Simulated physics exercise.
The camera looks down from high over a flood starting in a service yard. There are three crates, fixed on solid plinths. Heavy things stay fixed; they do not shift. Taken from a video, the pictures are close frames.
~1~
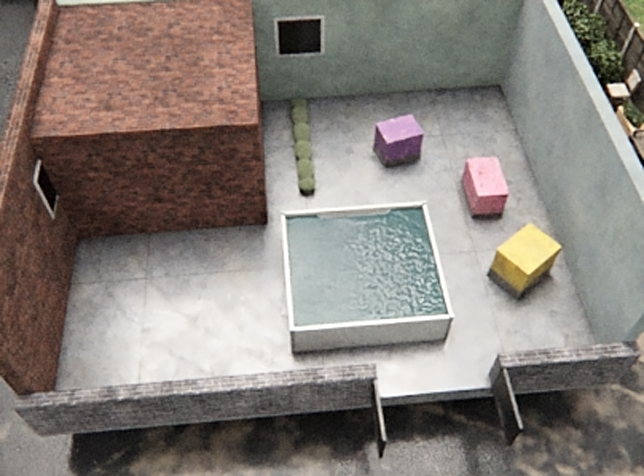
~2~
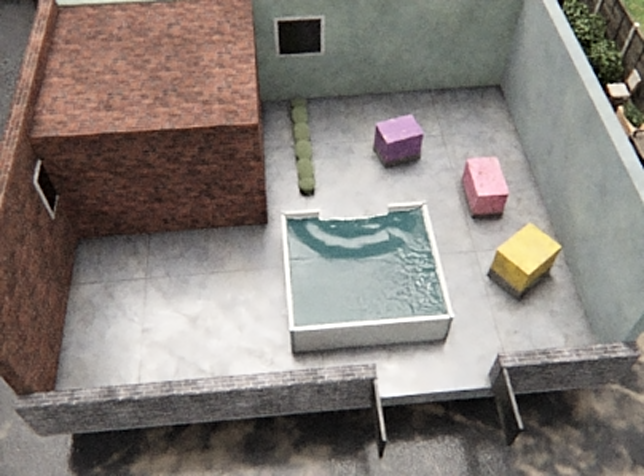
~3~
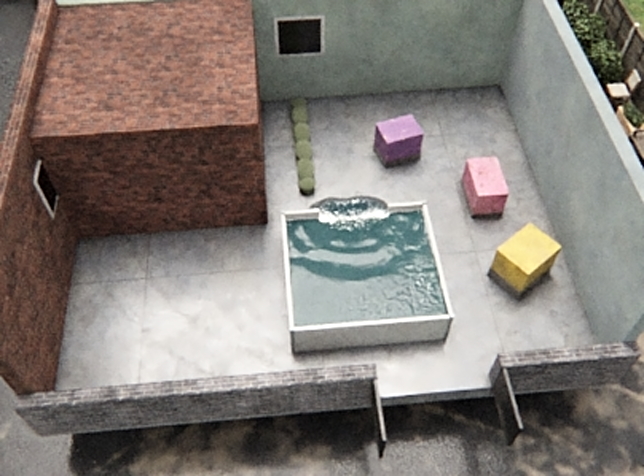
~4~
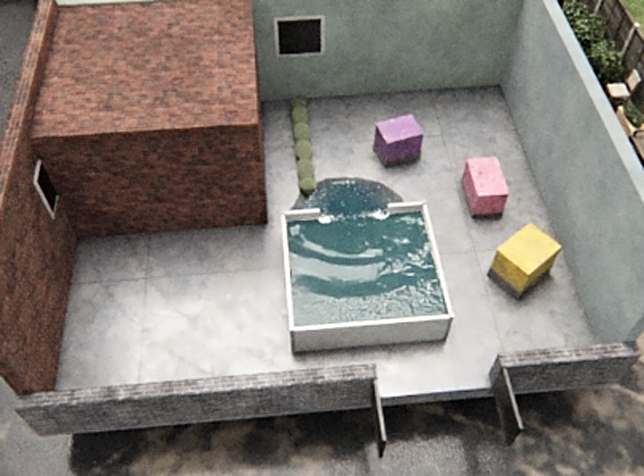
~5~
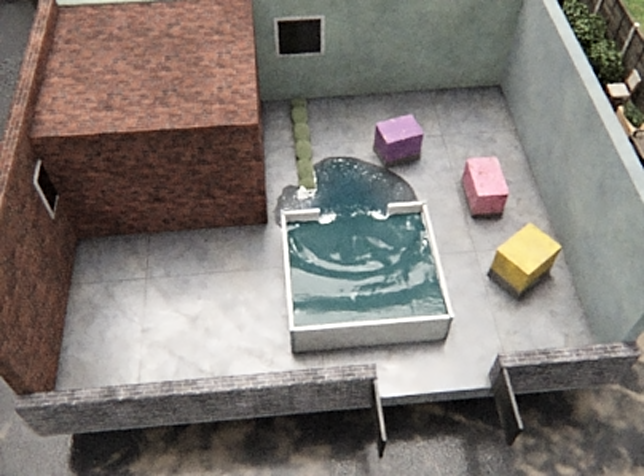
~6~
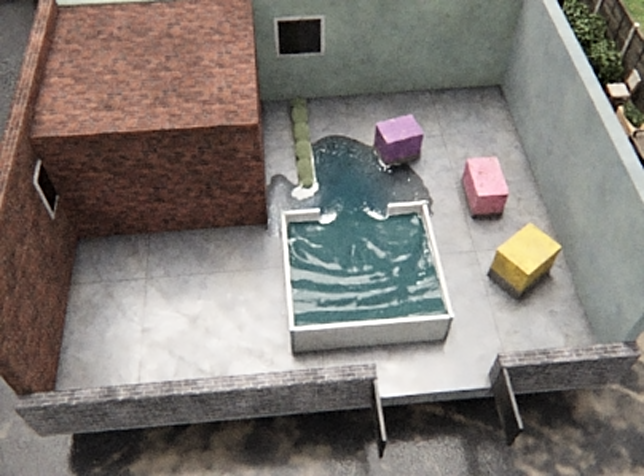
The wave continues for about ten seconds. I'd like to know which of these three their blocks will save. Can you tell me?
My prediction: The yellow crate is unaffected by the water; the pink crate is affected by the water; the purple crate is affected by the water.
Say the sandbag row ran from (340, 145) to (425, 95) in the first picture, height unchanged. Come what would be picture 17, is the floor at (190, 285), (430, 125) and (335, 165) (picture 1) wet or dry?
My reading, in sequence: Untouched, drenched, drenched.
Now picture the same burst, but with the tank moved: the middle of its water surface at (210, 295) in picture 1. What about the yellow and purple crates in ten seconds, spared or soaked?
Yellow: Not reached; purple: Not reached.
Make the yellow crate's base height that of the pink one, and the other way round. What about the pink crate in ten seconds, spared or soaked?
My guess is that the pink one stays untouched.
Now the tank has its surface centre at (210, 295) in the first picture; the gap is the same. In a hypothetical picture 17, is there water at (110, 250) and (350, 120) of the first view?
The first spot is wetted, while the second is not reached.
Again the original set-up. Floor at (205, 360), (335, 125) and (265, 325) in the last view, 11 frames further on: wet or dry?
Point one left clear, point two sodden, point three left clear.
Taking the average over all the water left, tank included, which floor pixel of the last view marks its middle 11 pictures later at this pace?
I'd point to (355, 231).
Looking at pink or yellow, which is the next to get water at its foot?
That's the crate marked pink.
A moment on, water covers 20 % of the floor; the yellow crate not reached, the pink crate water round its plinth, the purple crate water round its plinth.
Next, water covers 30 % of the floor; the yellow crate not reached, the pink crate water round its plinth, the purple crate water round its plinth.
Then, water covers 40 % of the floor; the yellow crate not reached, the pink crate water round its plinth, the purple crate water round its plinth.
Later, water covers 65 % of the floor; the yellow crate water round its plinth, the pink crate water round its plinth, the purple crate water round its plinth.
In the end, water covers 85 % of the floor; the yellow crate stayed above the water, the pink crate was topped, the purple crate was topped.
